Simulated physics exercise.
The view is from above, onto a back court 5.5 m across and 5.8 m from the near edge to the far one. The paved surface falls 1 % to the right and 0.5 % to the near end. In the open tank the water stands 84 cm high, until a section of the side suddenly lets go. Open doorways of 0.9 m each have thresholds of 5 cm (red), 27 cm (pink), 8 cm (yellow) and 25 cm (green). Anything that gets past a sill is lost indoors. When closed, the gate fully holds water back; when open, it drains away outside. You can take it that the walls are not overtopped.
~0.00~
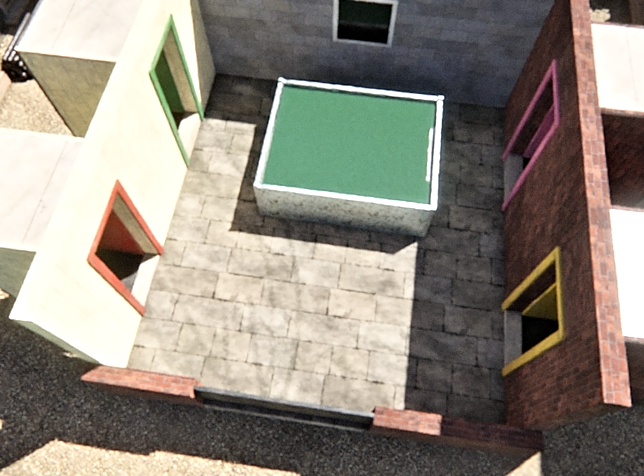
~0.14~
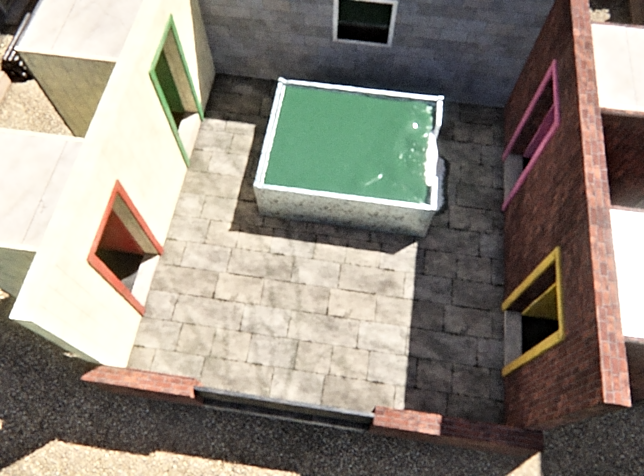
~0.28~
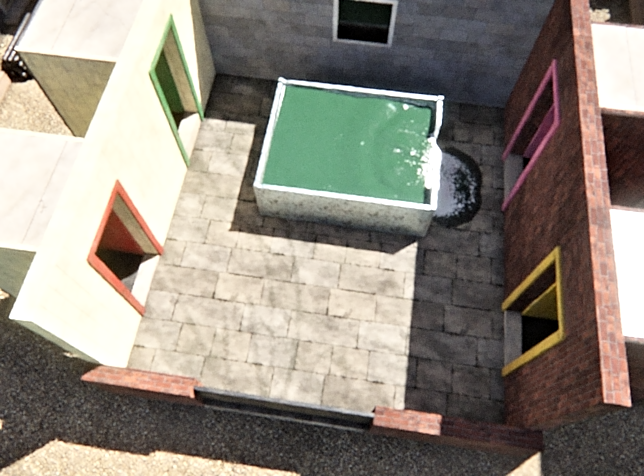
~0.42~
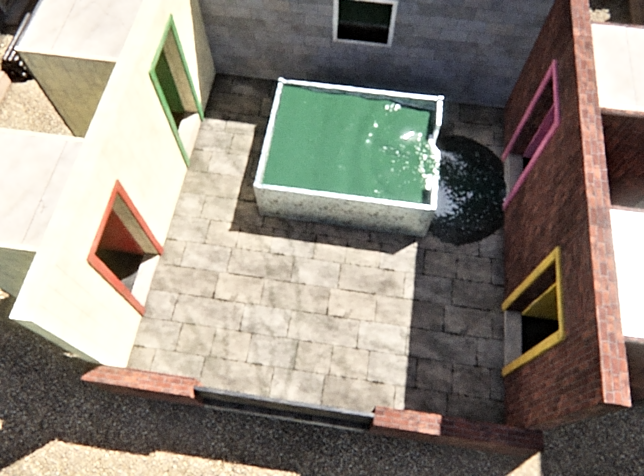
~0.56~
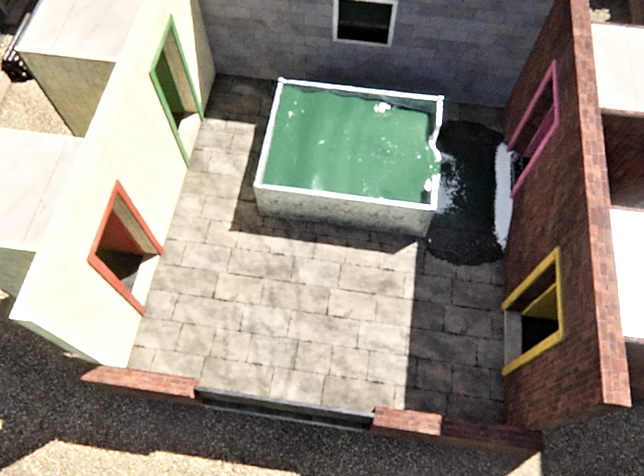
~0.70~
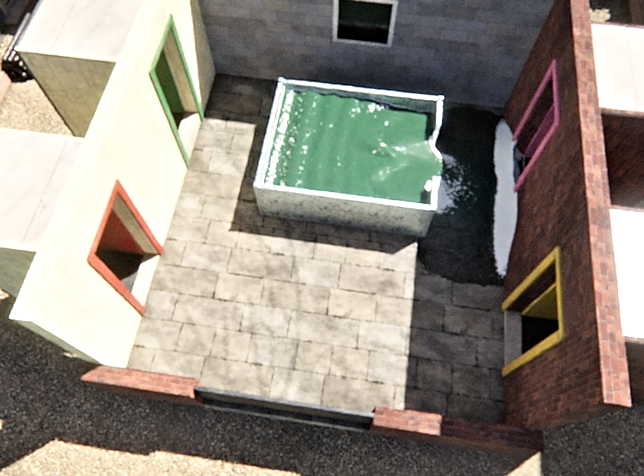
Green water in a white-rimmed open tank, set toward the back of a paved court seen from a fixed view above, begins spilling through a gap in its right side. A cream wall with green and orange-red framed openings stands left, a brick wall with pink and yellow ones right. The dark, foam-flecked pool spreads to the brick wall, then creeps nearer along it while ripples cross the tank.
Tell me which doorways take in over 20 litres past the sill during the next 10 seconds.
The red door will overshoot the limit; the pink door will overshoot the limit; the yellow door will undershoot the limit; the green door will undershoot the limit.
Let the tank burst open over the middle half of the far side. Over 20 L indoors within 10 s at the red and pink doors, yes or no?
Lab note: Vs limit, red door limit exceeded; pink door inside limit.
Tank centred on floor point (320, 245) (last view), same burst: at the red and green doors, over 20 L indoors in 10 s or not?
Lab note: Red door limit exceeded; green door limit not exceeded.
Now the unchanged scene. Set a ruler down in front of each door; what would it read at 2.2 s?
Readings (cm): Red = 0; pink = 52; yellow = 10; green = 0.
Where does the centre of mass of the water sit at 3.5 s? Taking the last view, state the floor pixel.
The water's centre is around (376, 196).
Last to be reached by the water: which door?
That's the red door.
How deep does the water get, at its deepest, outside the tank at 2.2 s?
It tops out at some 51 cm.
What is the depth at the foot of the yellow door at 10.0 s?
10.5 cm.
After 1.4 s water covers 20 % of the floor and is deepest (56 cm) near (496, 192); red door not reached, pink door 56 cm at the sill, 127 L in, yellow door 9 cm at the sill, 0 L in, green door not reached.
After 2.2 s water covers 40 % of the floor and is deepest (51 cm) near (497, 110); red door not reached, pink door 52 cm at the sill, 291 L in, yellow door 10 cm at the sill, 1 L in, green door not reached.
After 3.5 s water covers 60 % of the floor and is deepest (36 cm) near (216, 76); red door not reached, pink door 35 cm at the sill, 412 L in, yellow door 8 cm at the sill, 3 L in, green door 3 cm at the sill, 0 L in.
After 6.0 s water covers 95 % of the floor and is deepest (26 cm) near (496, 201); red door 15 cm at the sill, 35 L in, pink door 26 cm at the sill, 466 L in, yellow door 7 cm at the sill, 4 L in, green door 11 cm at the sill, 0 L in.
After 10.0 s water covers 100 % of the floor and is deepest (24 cm) near (495, 406); red door 14 cm at the sill, 168 L in, pink door 17 cm at the sill, 467 L in, yellow door 11 cm at the sill, 7 L in, green door 8 cm at the sill, 0 L in.
